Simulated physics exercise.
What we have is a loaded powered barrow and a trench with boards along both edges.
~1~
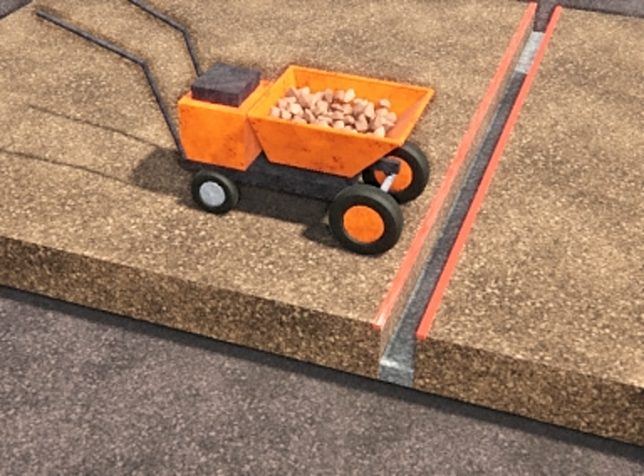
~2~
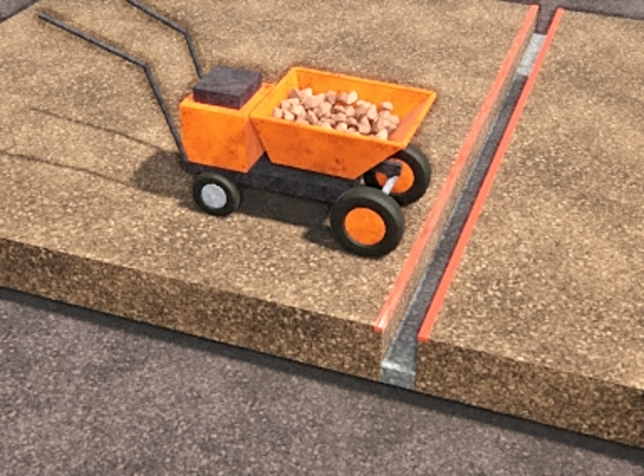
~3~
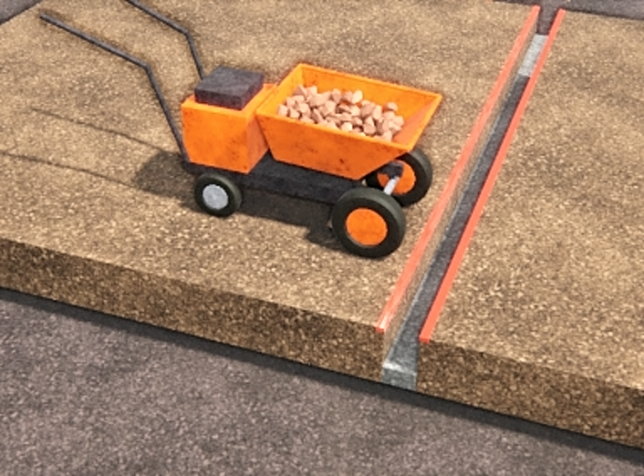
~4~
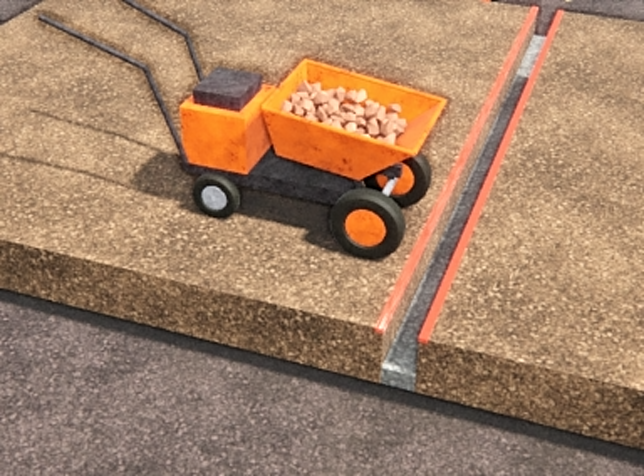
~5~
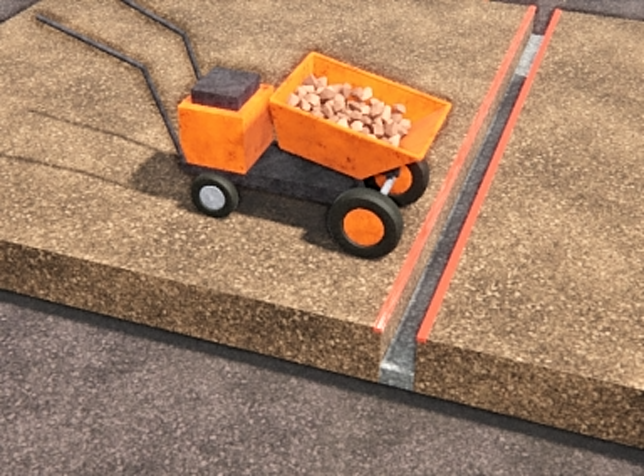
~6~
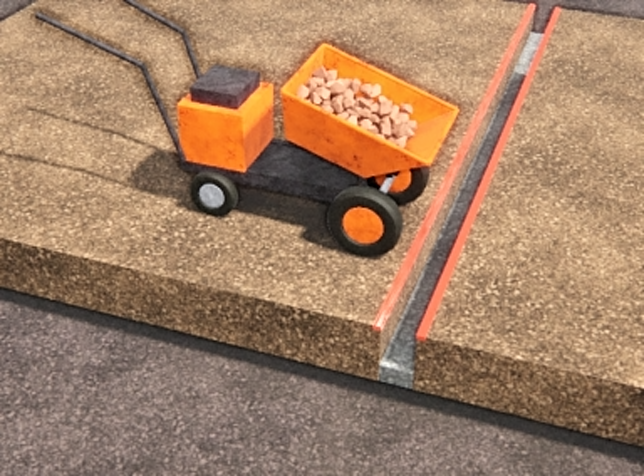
Orange skip of a powered barrow loaded with rubble gradually tilting forward to the right beside a narrow, red-edged trench.
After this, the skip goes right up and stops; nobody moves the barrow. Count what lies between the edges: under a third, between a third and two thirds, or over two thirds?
It catches less than a third.
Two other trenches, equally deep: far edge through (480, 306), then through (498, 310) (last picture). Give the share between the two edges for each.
First some 50, then 80 per cent.
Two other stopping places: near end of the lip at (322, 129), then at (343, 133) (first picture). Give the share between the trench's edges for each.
The first gives 70 %, the second 70 %.
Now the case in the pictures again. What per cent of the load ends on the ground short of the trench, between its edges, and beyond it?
In per cent, short 0, between 0 and beyond 90.
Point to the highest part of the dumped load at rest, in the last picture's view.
Near (512, 235).
Just after the last frame, skip tipped steeply; every one in the skip.
A moment on, skip tipped right over; roughly two thirds in the skip; roughly a third beyond it; just a few falling.
Further on, skip tipped right over; about a tenth in the skip; the larger part beyond it.
When it is over, skip tipped right over; about a tenth in the skip; not one in or heaped over the trench; the larger part beyond it.
